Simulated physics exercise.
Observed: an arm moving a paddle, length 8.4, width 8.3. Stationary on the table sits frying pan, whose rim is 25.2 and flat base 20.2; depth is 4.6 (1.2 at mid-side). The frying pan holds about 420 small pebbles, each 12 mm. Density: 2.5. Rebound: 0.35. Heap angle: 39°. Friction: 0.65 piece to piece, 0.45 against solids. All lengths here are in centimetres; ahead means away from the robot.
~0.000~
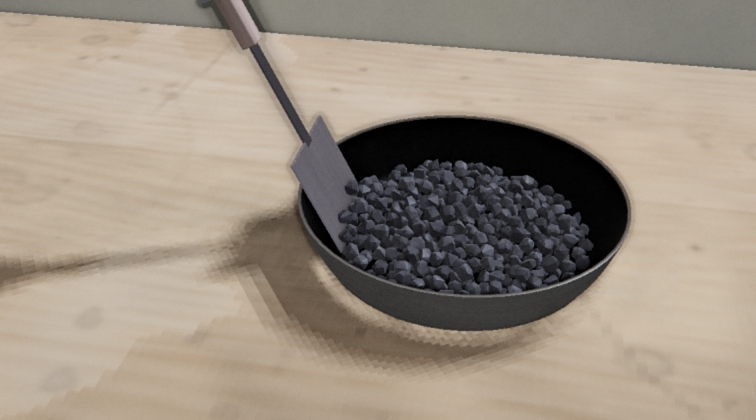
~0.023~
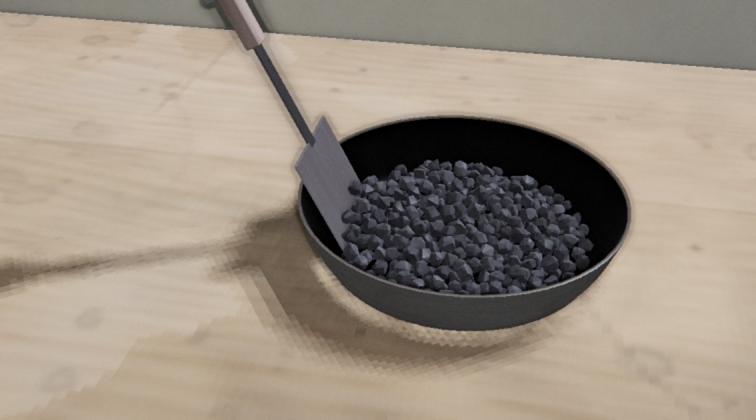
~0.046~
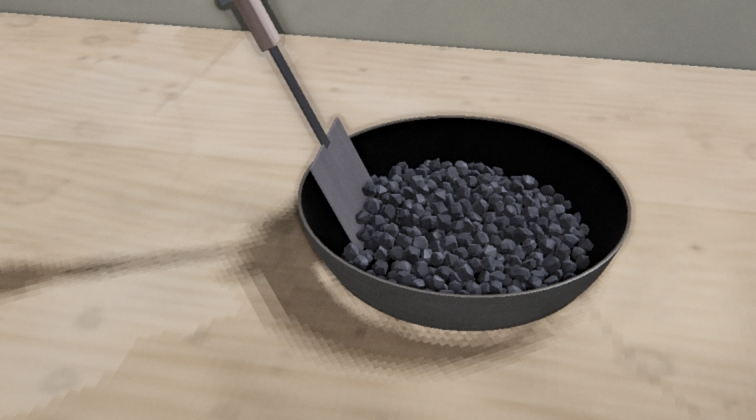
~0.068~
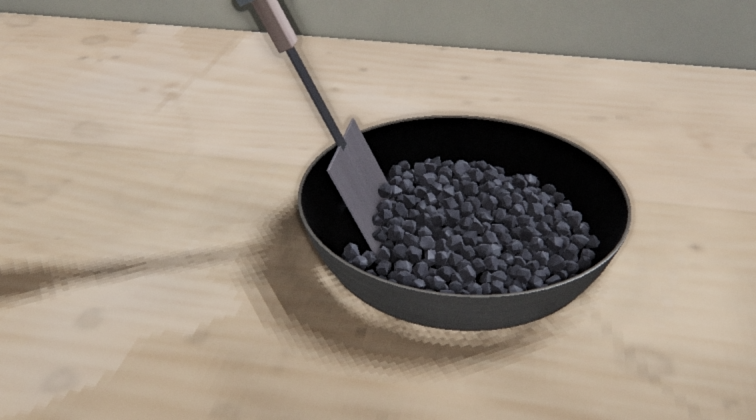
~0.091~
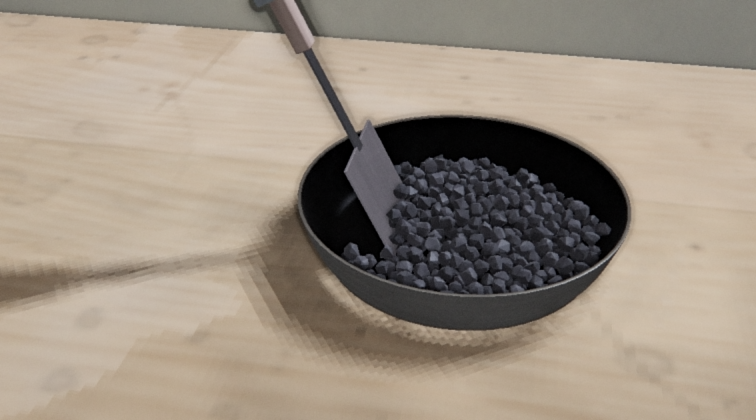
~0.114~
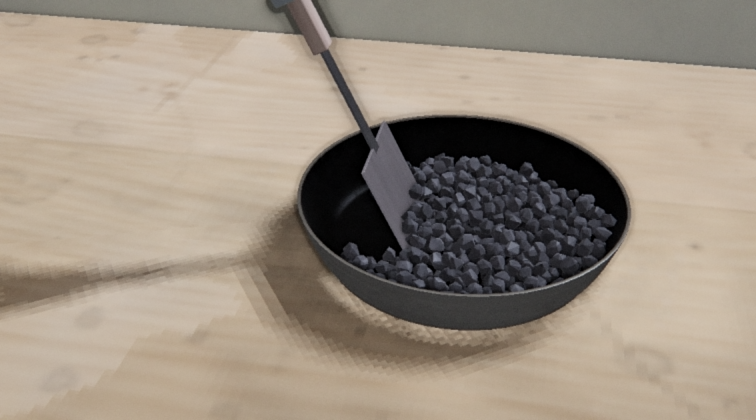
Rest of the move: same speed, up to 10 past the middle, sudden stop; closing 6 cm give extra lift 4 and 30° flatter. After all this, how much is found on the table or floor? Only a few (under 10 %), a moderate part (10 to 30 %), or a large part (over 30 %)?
A moderate part.
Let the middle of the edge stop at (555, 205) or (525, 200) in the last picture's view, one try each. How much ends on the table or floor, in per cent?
Estimates, in order: 0 % and 0 %.
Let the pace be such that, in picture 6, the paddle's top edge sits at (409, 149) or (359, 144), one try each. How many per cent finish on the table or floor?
About 30 and 15 per cent.
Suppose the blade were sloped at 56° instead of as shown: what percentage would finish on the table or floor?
I'd put it at about 20 per cent.
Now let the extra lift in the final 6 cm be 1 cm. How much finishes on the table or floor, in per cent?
I'd say close to 15 per cent.
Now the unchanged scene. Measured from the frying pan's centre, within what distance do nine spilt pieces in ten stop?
About 25 cm.
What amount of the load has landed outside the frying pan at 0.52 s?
About 20 per cent.
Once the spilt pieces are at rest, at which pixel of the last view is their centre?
In the last view, it's around (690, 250).
After 0.20 s, sloping 64°, highest piece 5 above the table; 418 in the frying pan.
After 0.28 s, sloping 52°, highest piece 7 above the table; 415 in the frying pan, 3 on the blade or in flight.
After 0.52 s, sloping 34°, highest piece 7 above the table; 337 in the frying pan, 77 on the table or floor, 4 on the blade or in flight.
After 1.57 s, sloping 34°, highest piece 5 above the table; 337 in the frying pan, 81 on the table or floor.
At rest, 337 in the frying pan, 81 on the table or floor. That is 19 % on the table or floor.
